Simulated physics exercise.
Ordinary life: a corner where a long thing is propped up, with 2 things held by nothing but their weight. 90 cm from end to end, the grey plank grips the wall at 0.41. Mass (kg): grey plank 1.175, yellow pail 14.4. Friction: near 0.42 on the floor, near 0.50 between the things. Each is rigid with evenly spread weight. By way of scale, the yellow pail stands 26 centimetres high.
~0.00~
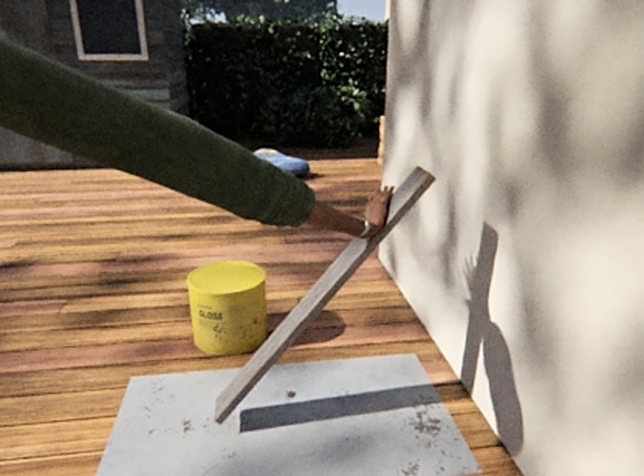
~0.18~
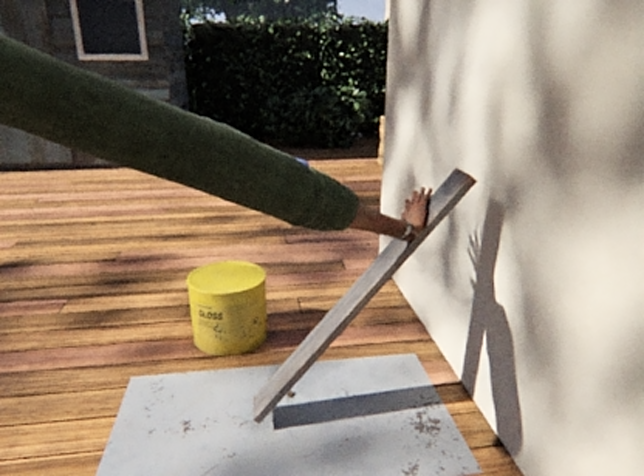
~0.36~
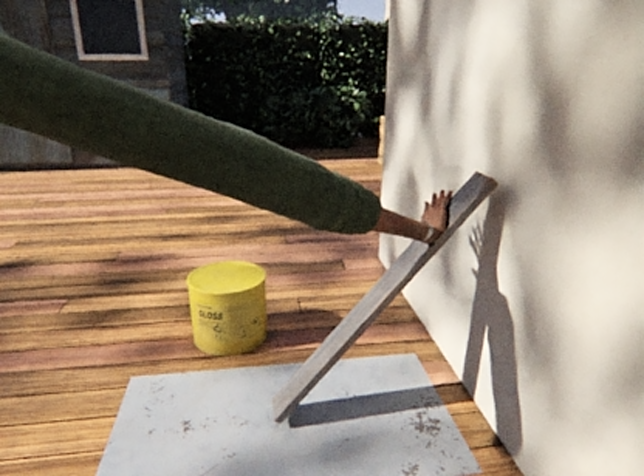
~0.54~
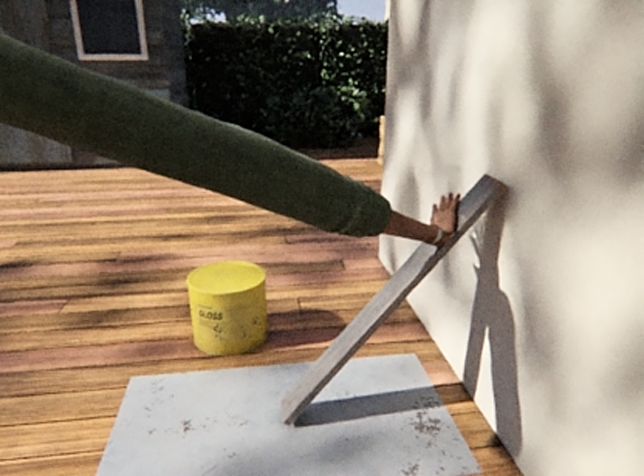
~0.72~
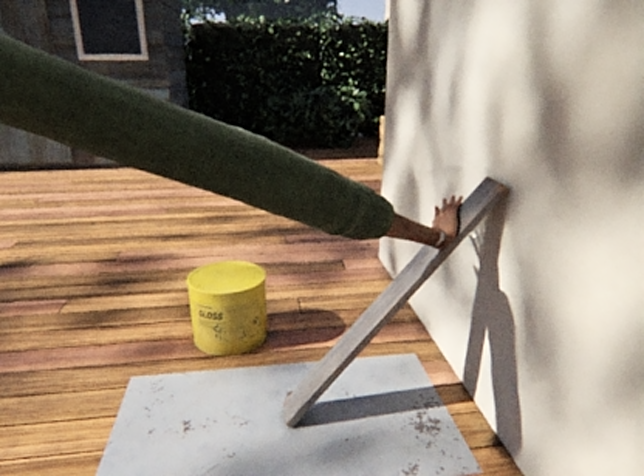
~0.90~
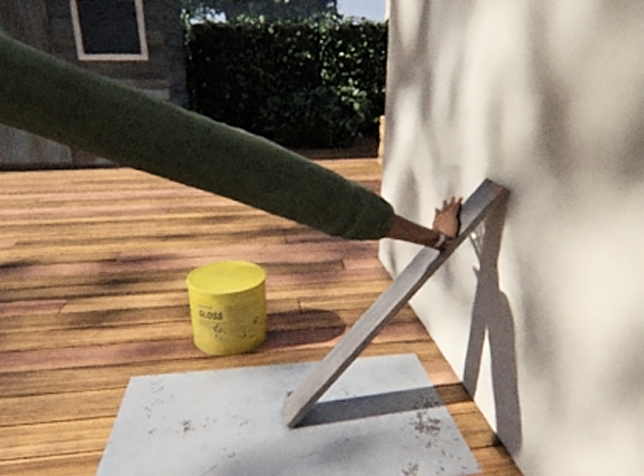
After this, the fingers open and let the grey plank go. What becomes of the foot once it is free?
It stays where it is.
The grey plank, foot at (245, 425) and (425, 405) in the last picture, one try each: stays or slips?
Slipping, then standing.
After 1.20 s, no change.
After 1.70 s, grey plank resting near (386, 307).
In the end (2.2 s), both under 10 cm from the start. At the end, from the last picture's camera, grey plank near (386, 307). The plank stays up.
